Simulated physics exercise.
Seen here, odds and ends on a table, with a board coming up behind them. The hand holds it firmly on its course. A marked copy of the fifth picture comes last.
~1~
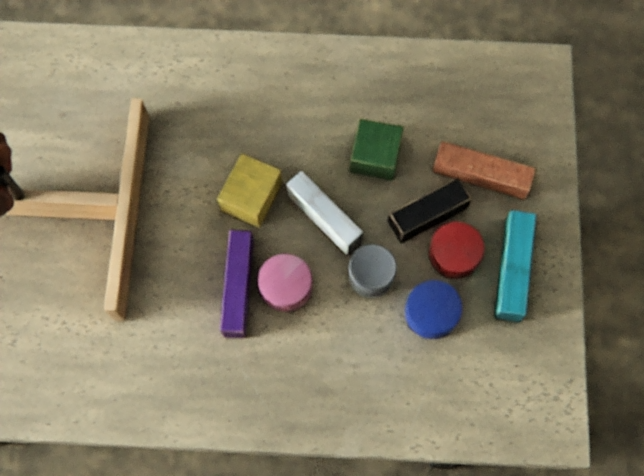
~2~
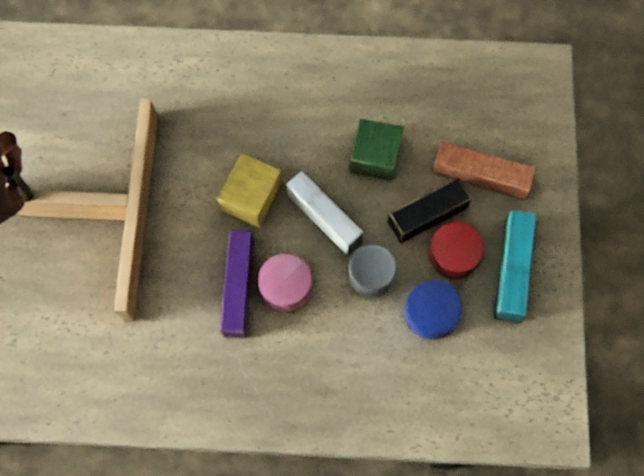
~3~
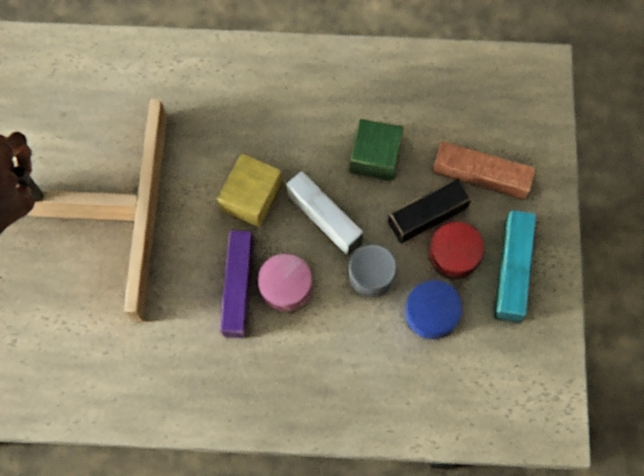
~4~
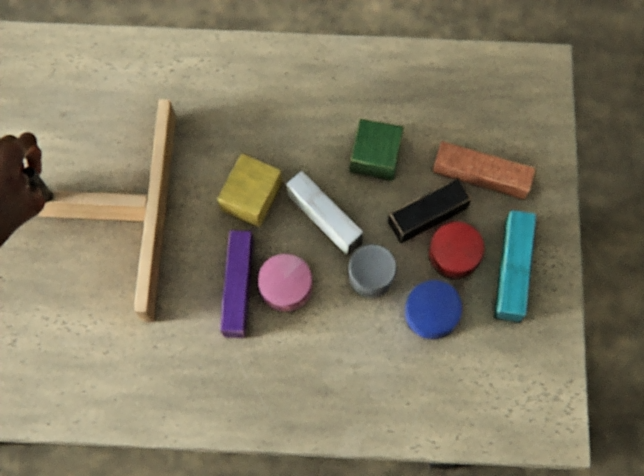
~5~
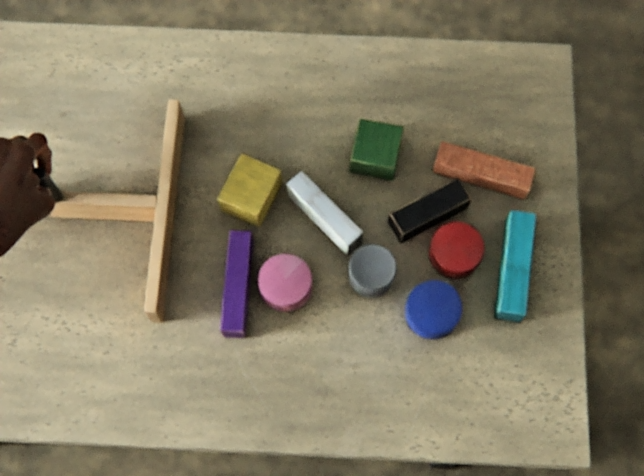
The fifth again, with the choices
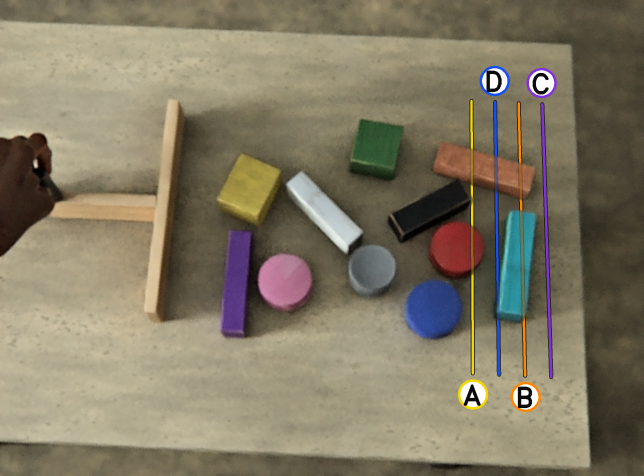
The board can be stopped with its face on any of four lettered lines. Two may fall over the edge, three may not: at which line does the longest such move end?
Line A.
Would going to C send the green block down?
By then, no.
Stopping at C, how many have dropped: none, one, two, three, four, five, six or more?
In all, six or more.
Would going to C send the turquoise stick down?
Yes.
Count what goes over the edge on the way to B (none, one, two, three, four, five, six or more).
In all, five.
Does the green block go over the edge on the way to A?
No.
On the marked copy, A at (472, 230); B at (522, 233); C at (547, 234); D at (497, 231).
Taking A. A third of the way, board (274, 207); purple stick (288, 286); pink tin (327, 285).
Two thirds of the way, board (385, 212); turquoise stick (536, 273); red tin (506, 244).
When it is over, board (473, 215); turquoise stick over the edge; red tin over the edge; two fallen.
As for the rest, B drops five; C drops seven; D drops four.
